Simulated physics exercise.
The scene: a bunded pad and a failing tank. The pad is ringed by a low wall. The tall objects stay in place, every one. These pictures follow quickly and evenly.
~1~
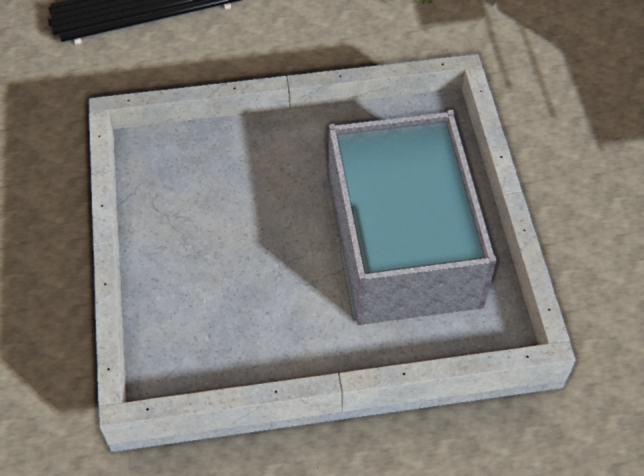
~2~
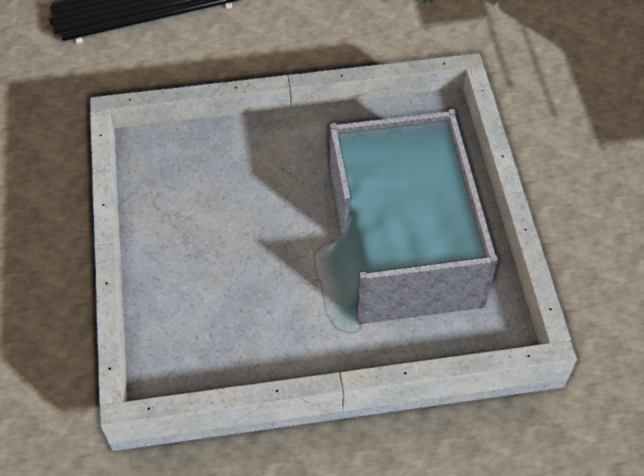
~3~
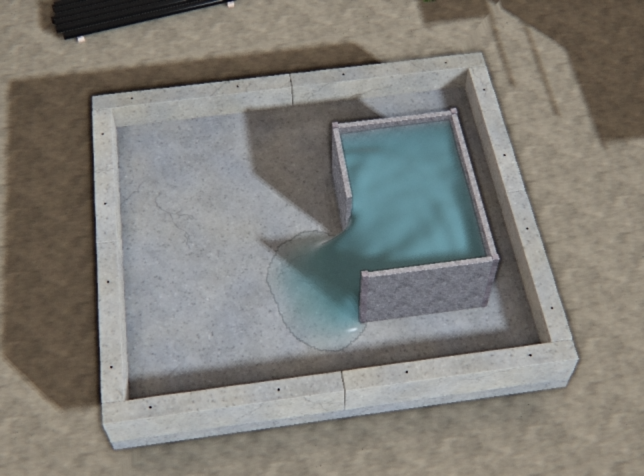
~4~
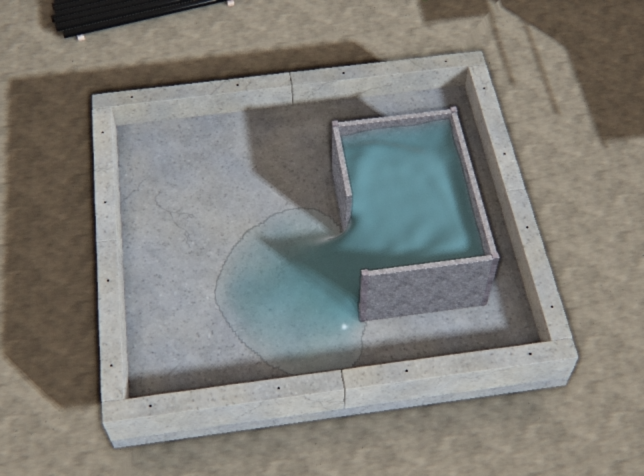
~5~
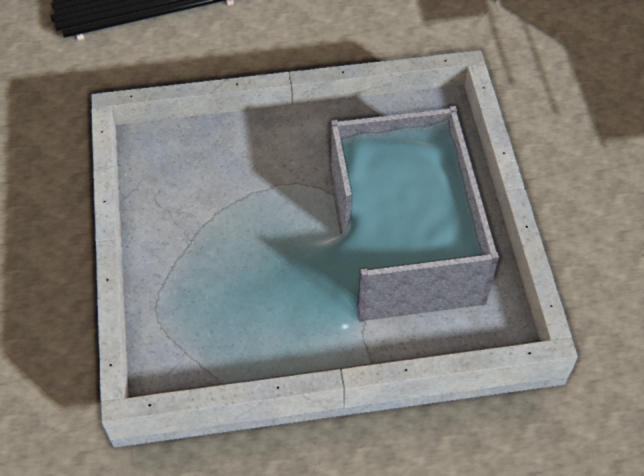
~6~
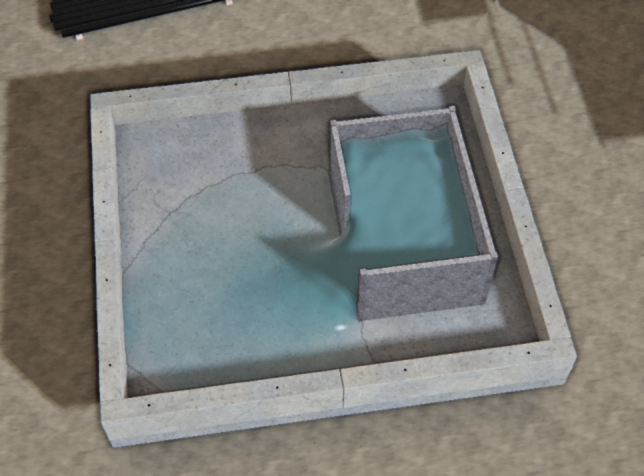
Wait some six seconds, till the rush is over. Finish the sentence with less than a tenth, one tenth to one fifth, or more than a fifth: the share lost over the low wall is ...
The share lost over the low wall is less than a tenth.
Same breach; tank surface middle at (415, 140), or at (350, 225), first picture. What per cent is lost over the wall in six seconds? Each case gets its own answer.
Log: 2 percent, 8 percent, in order.
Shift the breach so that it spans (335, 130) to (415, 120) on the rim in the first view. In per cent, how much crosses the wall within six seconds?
Close to 8 per cent, I reckon.
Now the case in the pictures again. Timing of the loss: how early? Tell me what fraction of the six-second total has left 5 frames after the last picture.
My guess would be around 15 percent.
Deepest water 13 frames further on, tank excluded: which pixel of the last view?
Look close to (130, 411).
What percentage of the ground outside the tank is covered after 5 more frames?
My estimate is near 60 per cent.
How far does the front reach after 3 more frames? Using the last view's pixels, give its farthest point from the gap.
Close to (118, 168).
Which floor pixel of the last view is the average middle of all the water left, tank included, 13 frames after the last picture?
I reckon somewhere around (269, 263).
A moment on, water covers 45 % of the floor; the low wall has let 0 % over.
Next, water covers 45 % of the floor; the low wall has let 1 % over.
Then, water covers 55 % of the floor; the low wall has let 4 % over.
Later, water covers 70 % of the floor; the low wall has let 5 % over.
In the end, water covers 75 % of the floor; the low wall has let 5 % over.
